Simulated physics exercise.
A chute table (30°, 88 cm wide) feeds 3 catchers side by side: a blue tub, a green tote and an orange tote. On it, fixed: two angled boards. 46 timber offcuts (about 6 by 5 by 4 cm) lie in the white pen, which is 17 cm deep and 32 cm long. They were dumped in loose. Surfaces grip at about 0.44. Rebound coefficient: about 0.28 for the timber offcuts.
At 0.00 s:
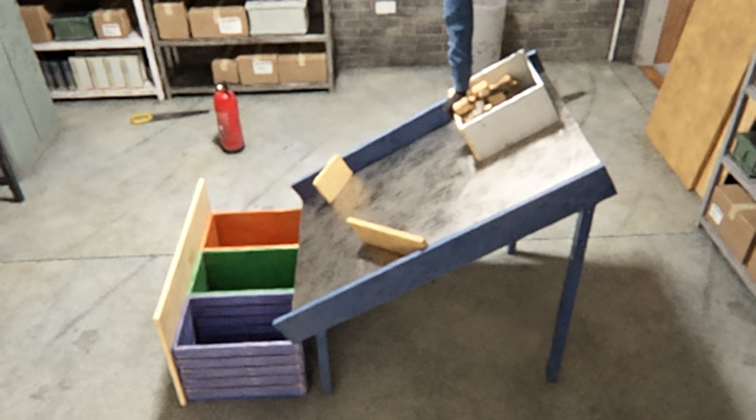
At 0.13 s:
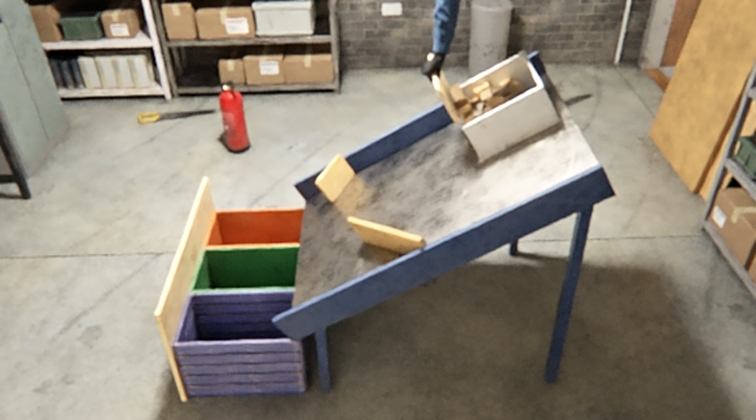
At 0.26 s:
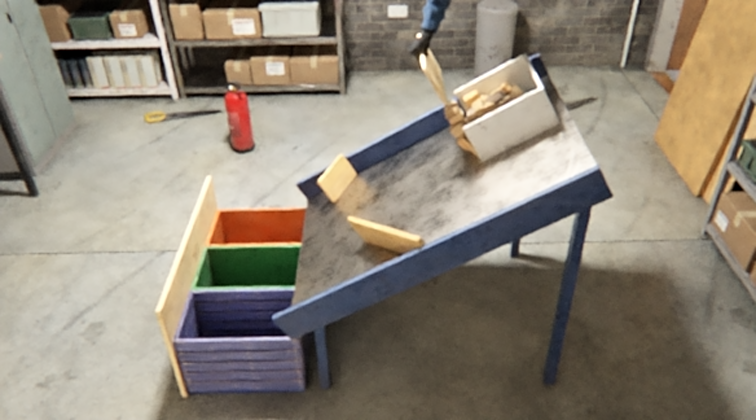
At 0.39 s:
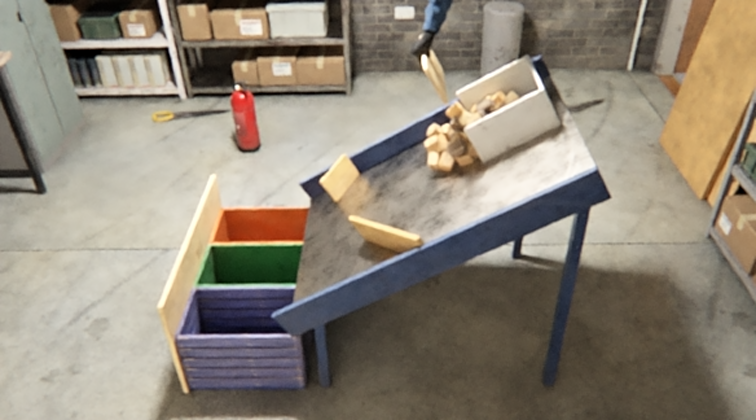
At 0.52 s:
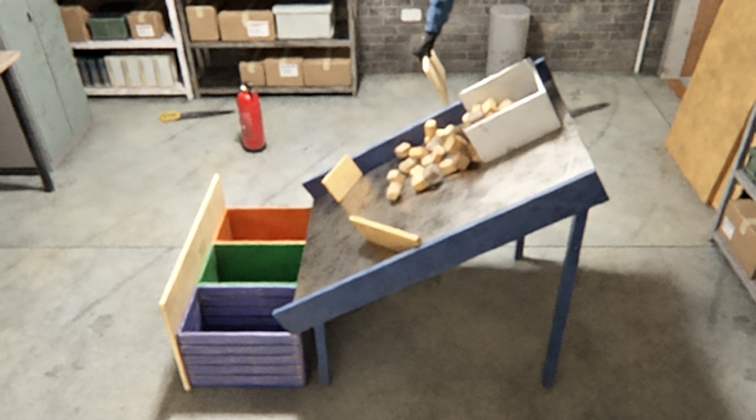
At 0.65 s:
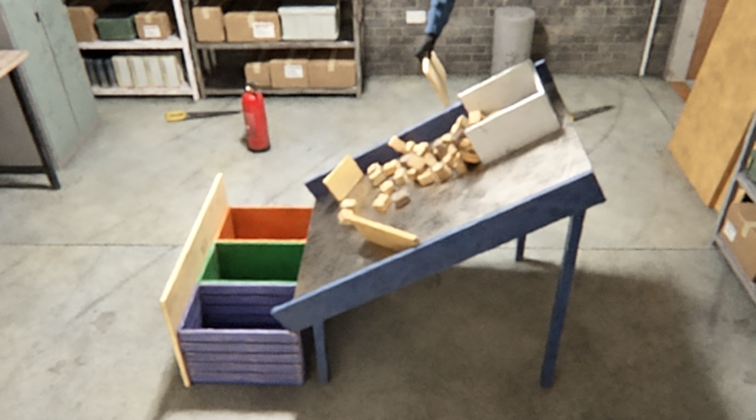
A gloved hand lifts a board from the white pen, and wooden pieces slide down the sloped table.
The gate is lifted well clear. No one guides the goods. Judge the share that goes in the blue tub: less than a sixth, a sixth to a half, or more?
In the end fewer than one in six of them are in the blue tub.
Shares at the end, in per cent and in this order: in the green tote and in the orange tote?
About 60 and 35 per cent.
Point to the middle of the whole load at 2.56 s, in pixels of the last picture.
At about (255, 292).
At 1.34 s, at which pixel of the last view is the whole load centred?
Around (325, 221).
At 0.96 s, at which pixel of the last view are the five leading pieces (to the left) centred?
Near (271, 260).
After 0.96 s, 3 still in the white pen, 3 in the green tote, 39 on the slope and 1 in the air.
After 1.34 s, 11 in the green tote, 3 in the orange tote, 27 on the slope and 5 in the air.
After 1.87 s, 26 in the green tote, 11 in the orange tote and 9 on the slope.
When it is over (at 2.56 s), 27 in the green tote, 15 in the orange tote and 4 on the slope. Asked share, 0 of 46, 0 per cent.
